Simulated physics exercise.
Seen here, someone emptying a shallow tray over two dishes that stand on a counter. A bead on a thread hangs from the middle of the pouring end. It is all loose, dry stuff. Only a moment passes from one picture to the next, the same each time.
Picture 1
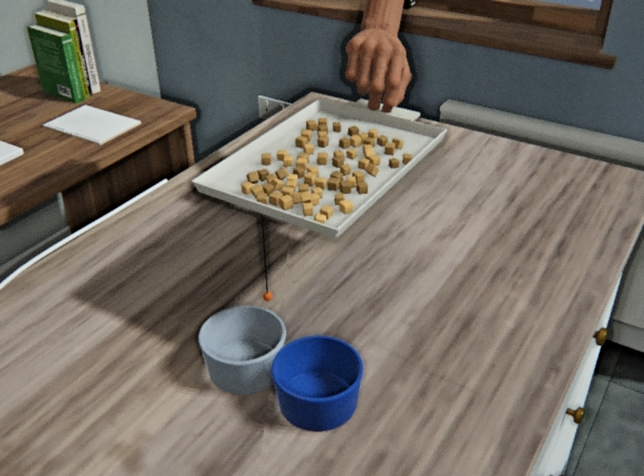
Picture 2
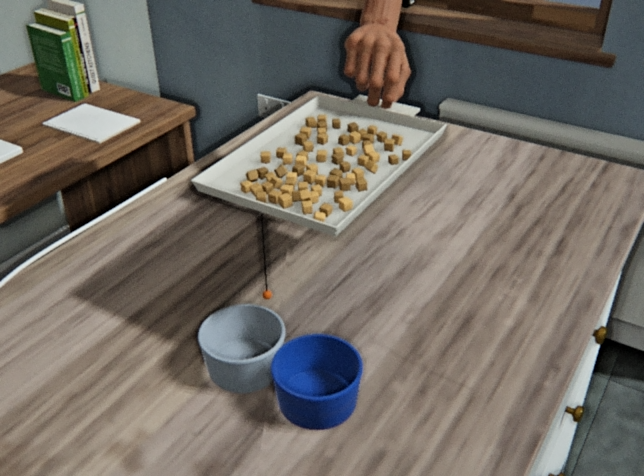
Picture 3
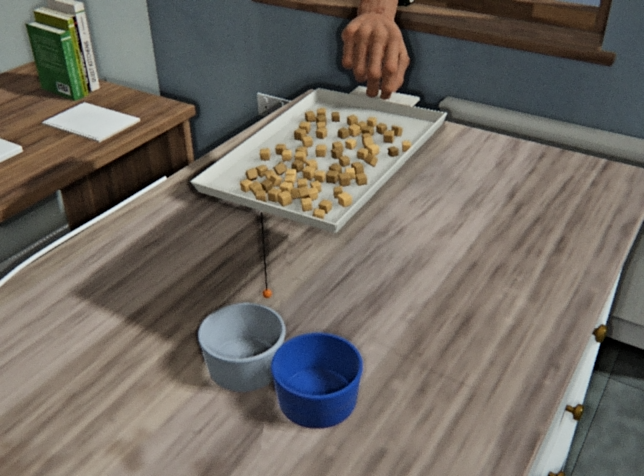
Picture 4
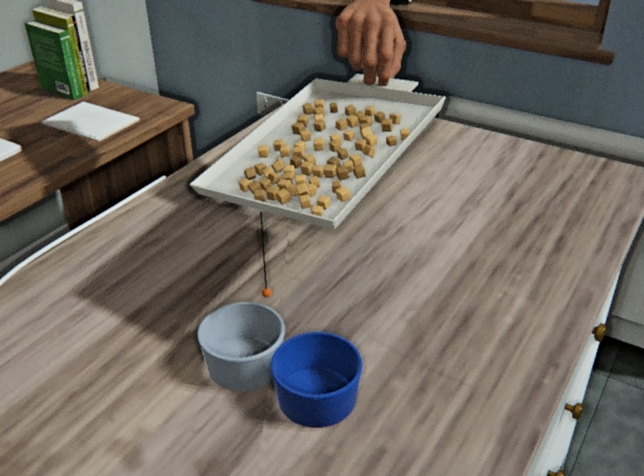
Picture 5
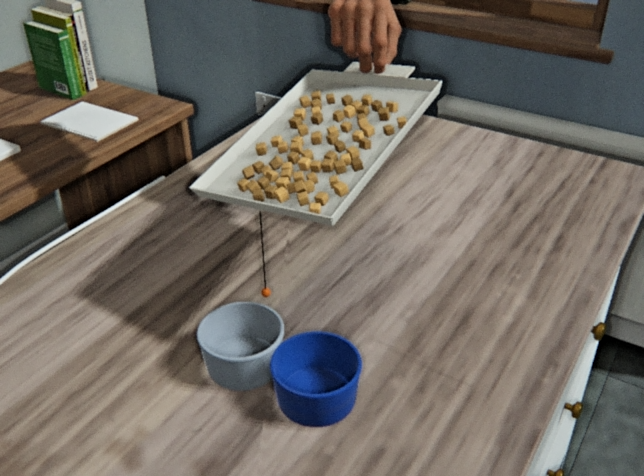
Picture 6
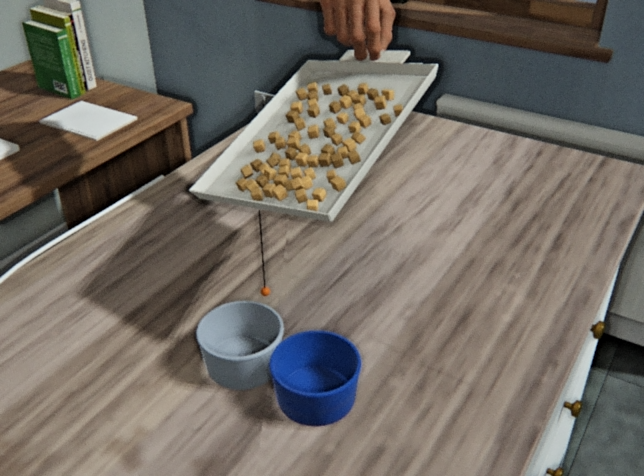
On a wooden counter, a hand holds a shallow white tray of small wooden cubes above a grey dish and a blue dish, then gradually raises its far end as the pouring end tilts toward its left corner.
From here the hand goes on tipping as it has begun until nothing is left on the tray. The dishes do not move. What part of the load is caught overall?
Caught overall: Less than half.
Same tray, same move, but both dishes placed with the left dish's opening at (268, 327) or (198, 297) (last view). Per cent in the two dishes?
The first gives 0 %, the second 50 %.
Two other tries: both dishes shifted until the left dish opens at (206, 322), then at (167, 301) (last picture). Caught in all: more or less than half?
In turn: The smaller part; not half.
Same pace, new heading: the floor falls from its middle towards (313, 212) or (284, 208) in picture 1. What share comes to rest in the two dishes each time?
Roughly 70 per cent, and 80 per cent.
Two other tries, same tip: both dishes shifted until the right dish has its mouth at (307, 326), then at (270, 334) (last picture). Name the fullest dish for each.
First the dish on the left, then the left one.
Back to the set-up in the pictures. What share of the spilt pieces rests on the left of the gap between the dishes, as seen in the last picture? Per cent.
Close to 90 per cent.
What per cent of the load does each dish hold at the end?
For the left dish some 20 %, for the right dish some 0 %.
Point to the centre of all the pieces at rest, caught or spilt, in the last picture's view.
Near (195, 324).
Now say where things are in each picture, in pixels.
Corners of the pouring end (198, 180) and (336, 226), level; middle of the load (313, 172), small wooden cubes; left dish (218, 372); right dish (294, 409); bead on its thread (268, 296), in the first picture.
Corners of the pouring end (197, 179) and (335, 224), level; middle of the load (312, 170), in the second picture.
Corners of the pouring end (197, 180) and (334, 221), tipped barely, lowest at the left corner; middle of the load (311, 166), in the third picture.
Corners of the pouring end (196, 183) and (332, 217), tipped a little, lowest at the left corner; middle of the load (310, 161), in the fourth picture.
Corners of the pouring end (195, 186) and (330, 214), tipped a little, lowest at the left corner; middle of the load (307, 156), in the fifth picture.
Corners of the pouring end (195, 188) and (327, 211), tipped clearly, lowest at the left corner; middle of the load (305, 151); left dish (216, 368); right dish (292, 404), in the sixth picture.
Just after the last frame, tray tipped steeply; almost all on the tray; just a few in the air.
A moment on, tray tipped past a quarter turn; the larger part on the tray; about a tenth outside both; about a tenth in the air.
Further on, tray tipped past a quarter turn; roughly a quarter in the left dish; the larger part outside both.
When it is over, tray tipped past a quarter turn; not one in the right dish; roughly a quarter in the left dish; the larger part outside both.
